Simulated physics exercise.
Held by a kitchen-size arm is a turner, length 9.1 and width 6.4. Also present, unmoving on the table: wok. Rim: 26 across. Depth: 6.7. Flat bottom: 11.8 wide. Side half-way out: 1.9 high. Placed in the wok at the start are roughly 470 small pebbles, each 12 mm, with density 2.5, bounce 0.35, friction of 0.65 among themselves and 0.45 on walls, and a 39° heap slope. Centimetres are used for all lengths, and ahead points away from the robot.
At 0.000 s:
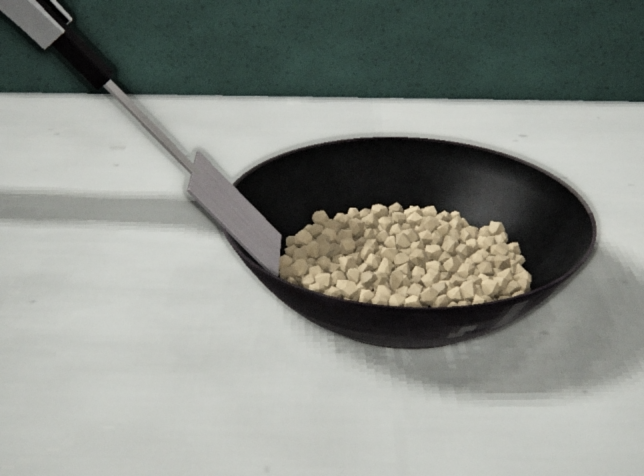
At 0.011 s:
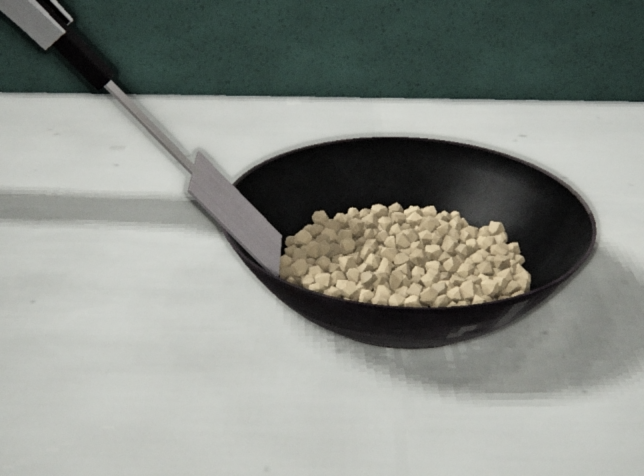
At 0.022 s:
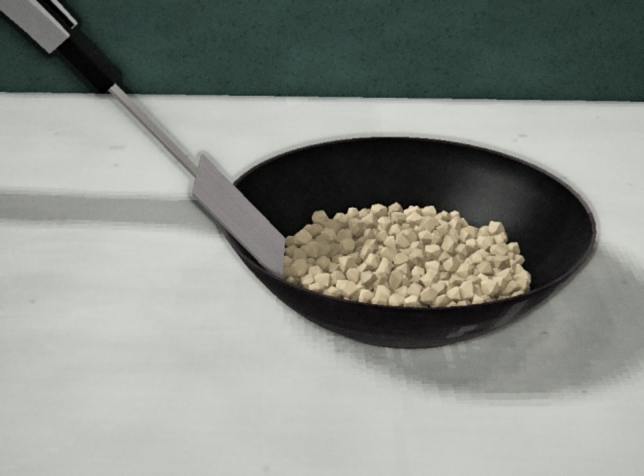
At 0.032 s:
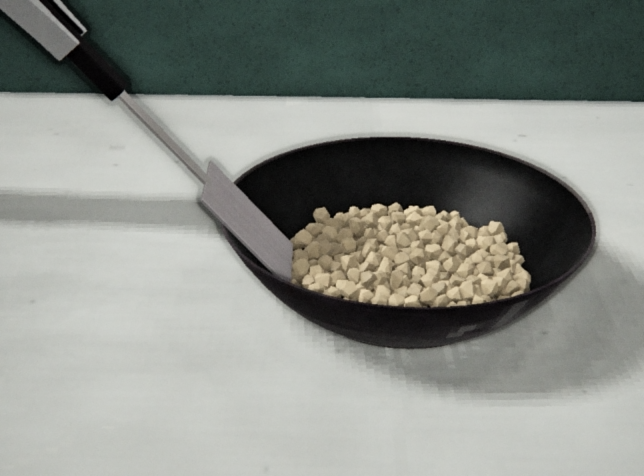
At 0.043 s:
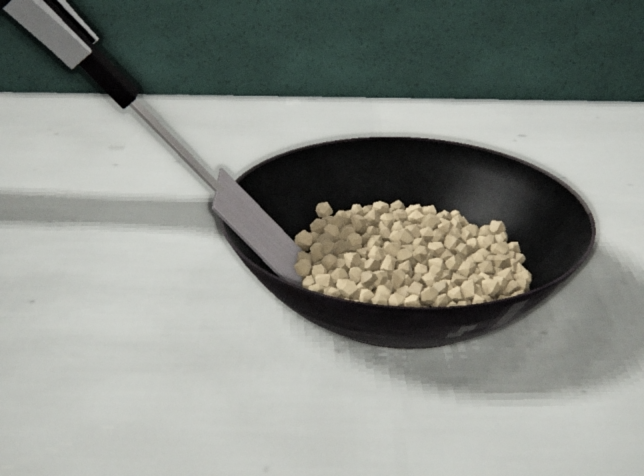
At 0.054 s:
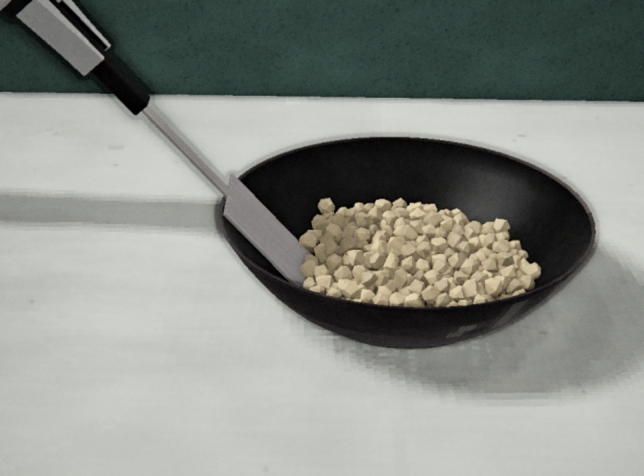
A robotic arm's grey and black end reaches in from the upper left, seen from slightly above a pale tabletop with a dark green wall behind. It holds a flat grey turner angled down into a black wok heaped with small beige pebbles, its shadow on the right. The turner slides slowly a short way right and down, nudging the nearest pebbles rightward, while the wok and camera stay still.
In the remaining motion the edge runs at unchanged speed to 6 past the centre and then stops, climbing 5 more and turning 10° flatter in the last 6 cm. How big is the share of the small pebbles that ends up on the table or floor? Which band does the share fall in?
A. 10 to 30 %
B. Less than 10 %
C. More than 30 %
Option B: Less than 10 %.
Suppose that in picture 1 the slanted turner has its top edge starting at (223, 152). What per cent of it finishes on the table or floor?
Near 5 in a hundred.
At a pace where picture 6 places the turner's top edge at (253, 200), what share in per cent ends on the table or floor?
Share: Roughly 15 %.
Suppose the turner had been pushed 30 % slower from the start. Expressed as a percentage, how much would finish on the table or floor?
Approx. 0 per cent.
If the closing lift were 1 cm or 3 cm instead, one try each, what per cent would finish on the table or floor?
About 0 and 0 per cent.
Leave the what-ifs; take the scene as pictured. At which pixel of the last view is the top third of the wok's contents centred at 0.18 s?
Roughly pixel (488, 239).
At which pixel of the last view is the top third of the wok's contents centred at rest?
Roughly at (517, 240).
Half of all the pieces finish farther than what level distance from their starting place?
I'd put it at close to 3 centimetres.
By 0.12 s, sloping 49°, highest piece 7 above the table; 466 in the wok.
By 0.18 s, sloping 45°, highest piece 7 above the table; 466 in the wok.
By 0.41 s, sloping 39°, highest piece 8 above the table; 444 in the wok, 10 on the table or floor, 12 on the blade or in flight.
By 1.46 s, sloping 39°, highest piece 8 above the table; 443 in the wok, 23 on the table or floor.
Final count, 443 in the wok, 23 on the table or floor. That is 5 % on the table or floor.
